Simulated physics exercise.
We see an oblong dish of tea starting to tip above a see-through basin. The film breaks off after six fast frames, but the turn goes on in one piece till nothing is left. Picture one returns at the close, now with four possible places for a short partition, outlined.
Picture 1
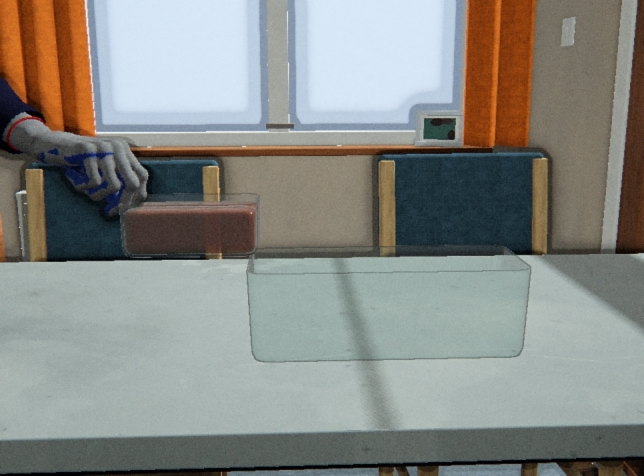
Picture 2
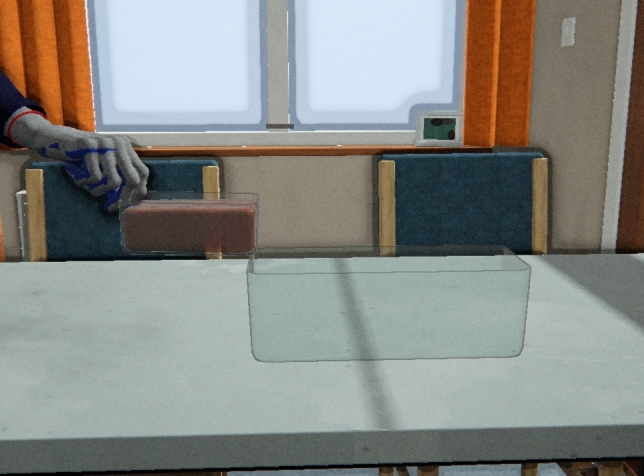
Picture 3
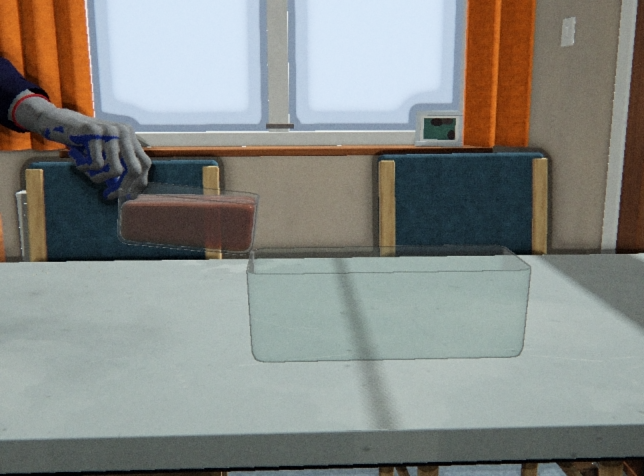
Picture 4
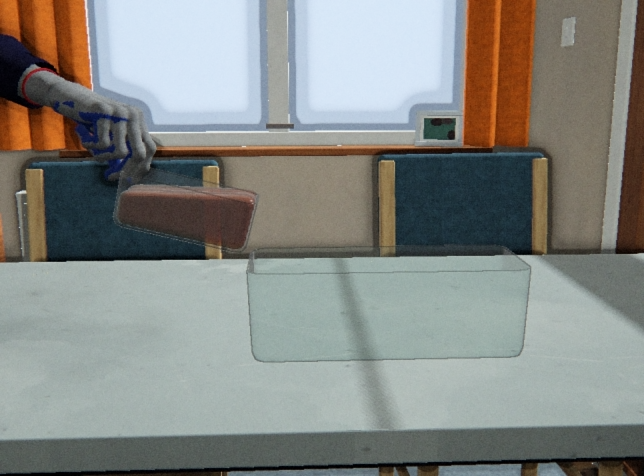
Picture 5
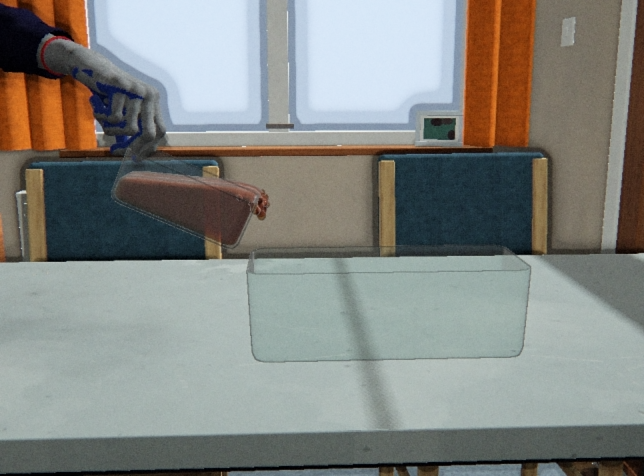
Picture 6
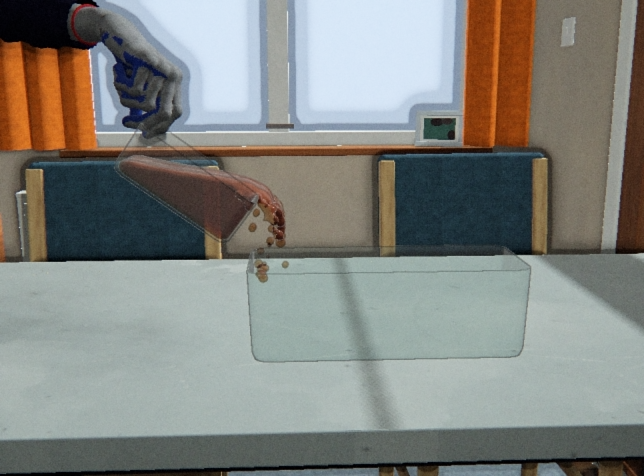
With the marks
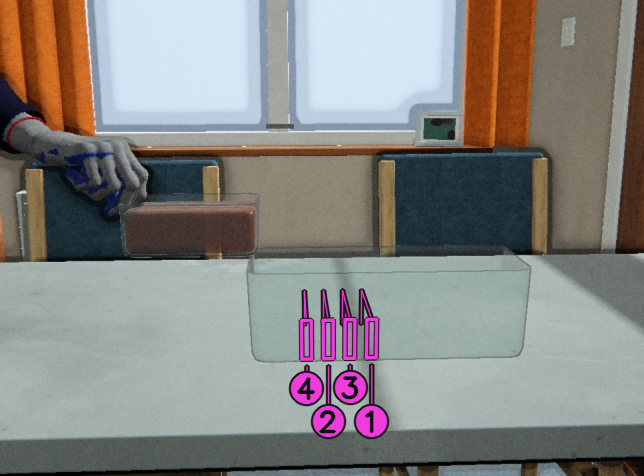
In a room with orange curtains and blue chairs, a gloved hand above a table tips a clear oblong dish to the right, and its reddish-brown contents slide over the lip and drop into a see-through basin.
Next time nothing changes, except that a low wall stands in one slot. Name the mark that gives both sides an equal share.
Slot 3 does it best.
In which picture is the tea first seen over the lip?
Picture 4.
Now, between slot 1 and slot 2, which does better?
That would be 2.
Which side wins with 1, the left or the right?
The left side.
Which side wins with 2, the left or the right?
The right side.
On the marked copy, 1 at (371, 365); 2 at (328, 365); 3 at (350, 365); 4 at (306, 366).
With 1, about 81 % ends left of the wall and 12 % right of it; 8 % is lost outside.
With 2, about 24 % ends left of the wall and 70 % right of it; 6 % is lost outside.
With 3, about 45 % ends left of the wall and 49 % right of it; 6 % is lost outside.
With 4, about 10 % ends left of the wall and 84 % right of it; 6 % is lost outside.
